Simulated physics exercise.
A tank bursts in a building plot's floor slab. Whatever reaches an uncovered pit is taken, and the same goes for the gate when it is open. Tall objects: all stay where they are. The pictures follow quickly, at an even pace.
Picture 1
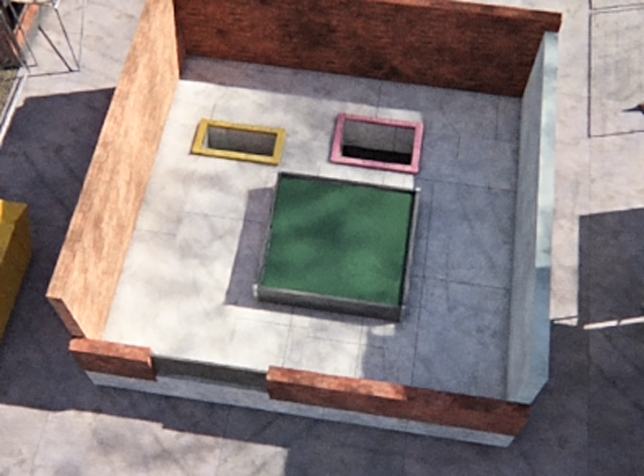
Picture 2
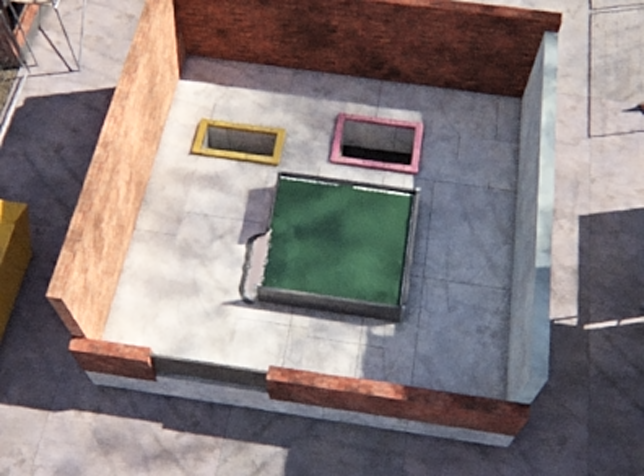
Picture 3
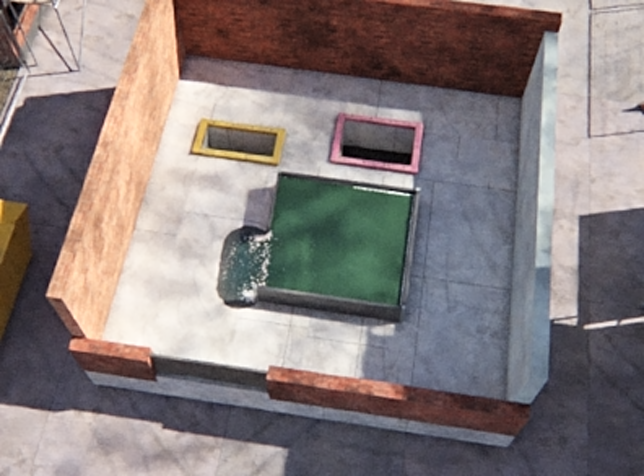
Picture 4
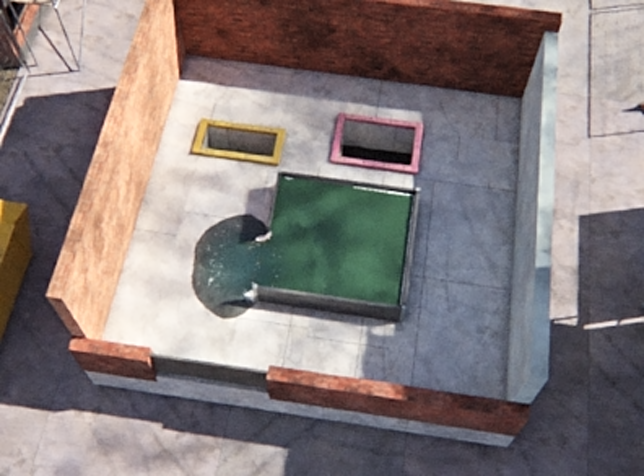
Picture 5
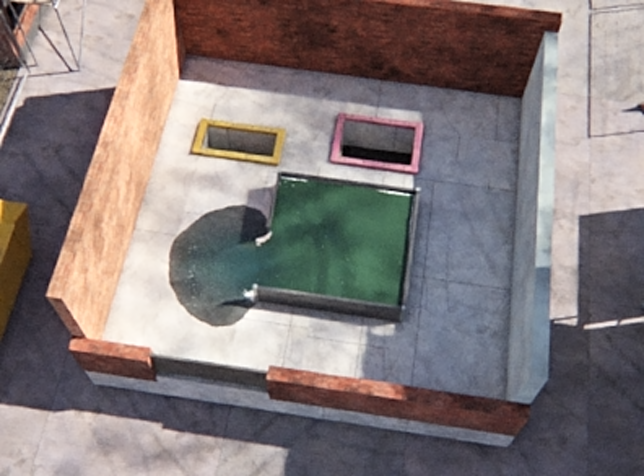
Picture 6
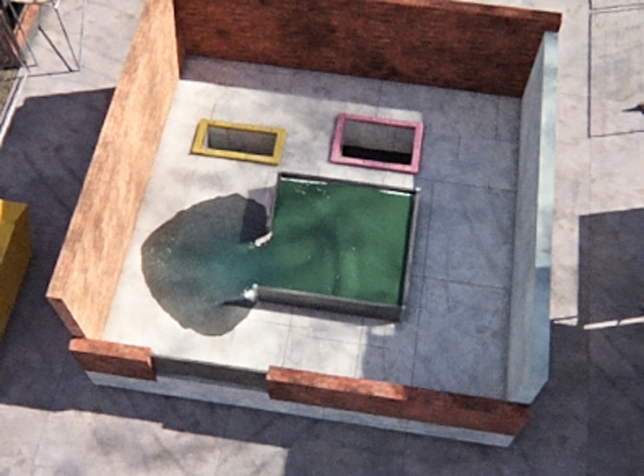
A green-topped, dark-edged water tank stands near the middle of a pale slab, seen from high above by a still camera. Low brick walls edge the plot, with a yellow-framed opening at upper left, a pink-framed one beside it, and a pale wall at right. The tank's left side bursts open, and frothy water pours out leftward, fanning into a widening, dark, rounded pool across the slab.
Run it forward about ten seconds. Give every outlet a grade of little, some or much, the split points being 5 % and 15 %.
Grades: Gate - little; pink pit - little; yellow pit - little.
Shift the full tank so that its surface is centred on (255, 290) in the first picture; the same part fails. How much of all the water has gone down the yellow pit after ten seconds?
Estimate for the yellow pit - some 8 in a hundred.
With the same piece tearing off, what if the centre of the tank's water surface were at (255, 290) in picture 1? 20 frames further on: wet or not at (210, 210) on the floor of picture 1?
The answer is submerged.
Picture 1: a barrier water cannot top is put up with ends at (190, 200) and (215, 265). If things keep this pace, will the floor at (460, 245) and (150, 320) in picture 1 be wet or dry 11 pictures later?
Untouched, soaked.
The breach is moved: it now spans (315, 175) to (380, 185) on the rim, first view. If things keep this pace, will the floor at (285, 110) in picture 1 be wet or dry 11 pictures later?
Check at the given point: Inundated.
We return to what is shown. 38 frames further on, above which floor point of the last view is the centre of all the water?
Centre of mass: Roughly (271, 244).
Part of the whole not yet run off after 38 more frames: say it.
I'd put it near 100 %.
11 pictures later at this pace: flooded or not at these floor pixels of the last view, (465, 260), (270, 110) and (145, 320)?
Points in order - 1: Unwetted; 2: Unwetted; 3: Inundated.
A moment on, water covers 20 % of the floor; the gate 0 %, the pink pit 0 %, the yellow pit 0 %.
Next, water covers 20 % of the floor; the gate 0 %, the pink pit 0 %, the yellow pit 0 %.
Then, water covers 30 % of the floor; the gate 0 %, the pink pit 0 %, the yellow pit 0 %.
Later, water covers 65 % of the floor; the gate 0 %, the pink pit 0 %, the yellow pit 1 %.
In the end, water covers 90 % of the floor; the gate 0 %, the pink pit 0 %, the yellow pit 1 %.
